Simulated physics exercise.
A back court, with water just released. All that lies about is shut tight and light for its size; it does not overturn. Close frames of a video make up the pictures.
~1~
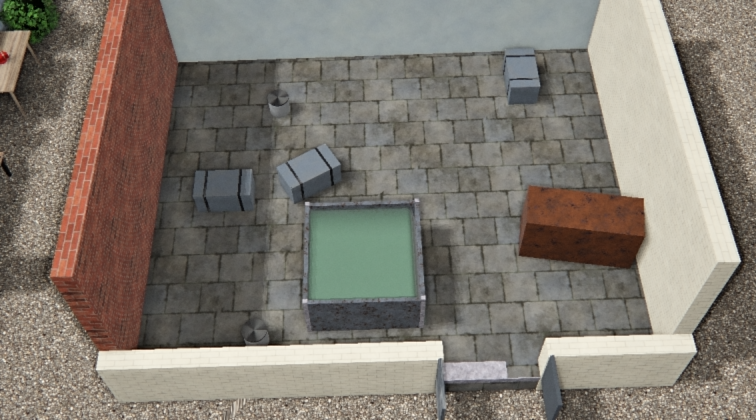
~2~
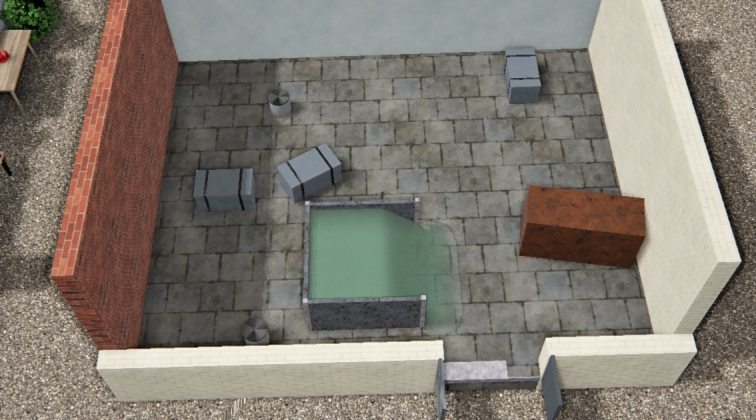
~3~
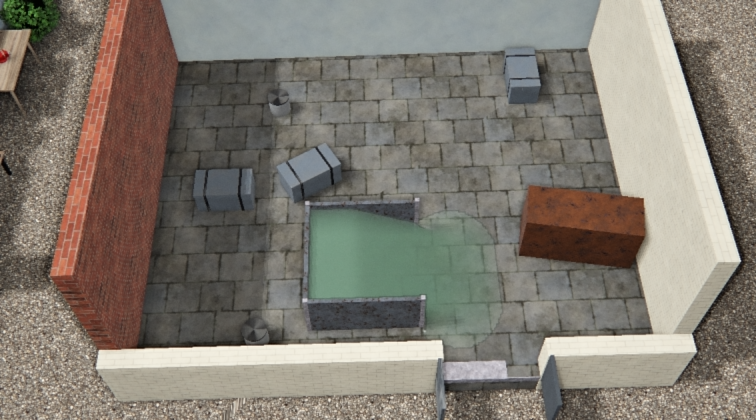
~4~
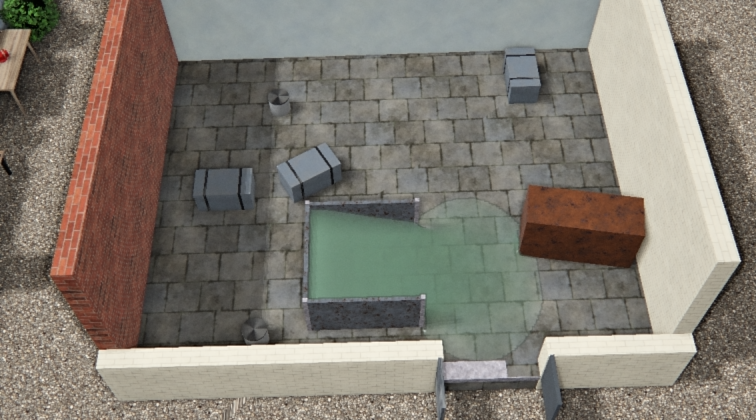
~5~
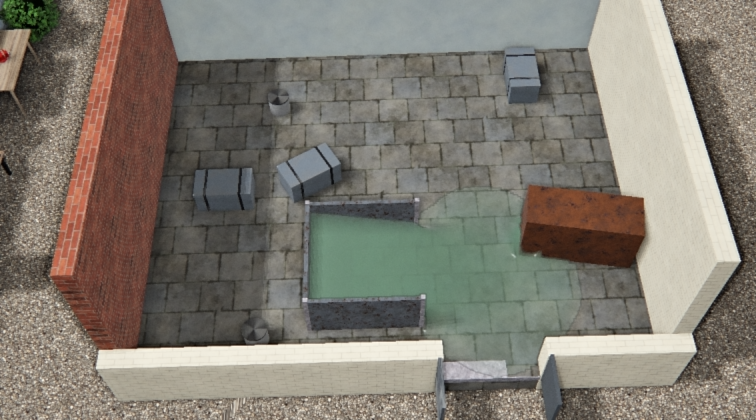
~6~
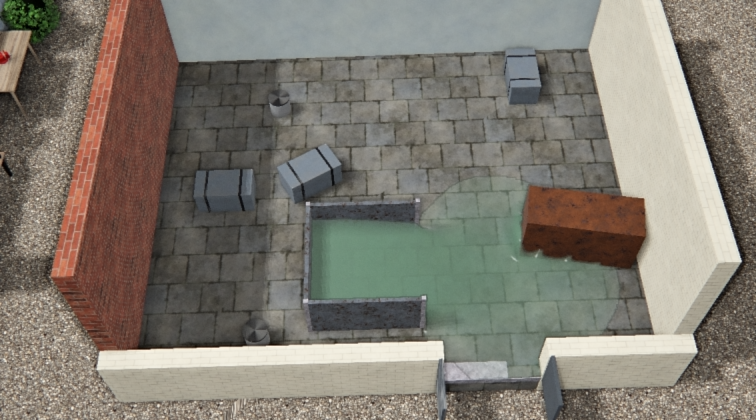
A paved back court, walled in brick red, pale blue and cream with a gap at the front, is seen from high above by a still camera. Three grey boxes and two small pails stand around a dark-walled tank of green water, with a rust-brown block to its right. The tank's right side opens and water spreads rightward in a thin, rounded sheet, reaching the block and front wall.
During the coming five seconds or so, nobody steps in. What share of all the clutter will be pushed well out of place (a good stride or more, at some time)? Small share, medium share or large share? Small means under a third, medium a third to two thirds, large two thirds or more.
A small share.
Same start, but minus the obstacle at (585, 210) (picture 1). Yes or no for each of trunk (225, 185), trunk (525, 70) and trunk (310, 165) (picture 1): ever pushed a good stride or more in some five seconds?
Well, the first stayed in place, the second was pushed clear, and the third stayed in place.
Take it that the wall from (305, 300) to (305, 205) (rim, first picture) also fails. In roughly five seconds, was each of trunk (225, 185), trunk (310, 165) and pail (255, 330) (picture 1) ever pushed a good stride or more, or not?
Taking them one at a time, the first gets shoved clear, the second not displaced that far and the third gets shoved clear.
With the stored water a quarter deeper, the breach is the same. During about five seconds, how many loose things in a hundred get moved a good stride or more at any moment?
That comes to 20 % of the lot.
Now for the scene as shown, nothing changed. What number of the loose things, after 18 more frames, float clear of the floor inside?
Number: 0.
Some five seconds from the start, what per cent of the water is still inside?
Estimate: Near 82 in a hundred.
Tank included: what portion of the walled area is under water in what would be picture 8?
It comes to some 25 in a hundred.
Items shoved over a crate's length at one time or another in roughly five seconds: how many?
0.
A moment on, 0 of 5 are well off their spots; 0 afloat.
Next, 0 of 5 are well off their spots; 0 afloat.
Later, 0 of 5 are well off their spots; 0 afloat.
In the end, 0 of 5 are well off their spots, and 0 have been at some point; 0 afloat.
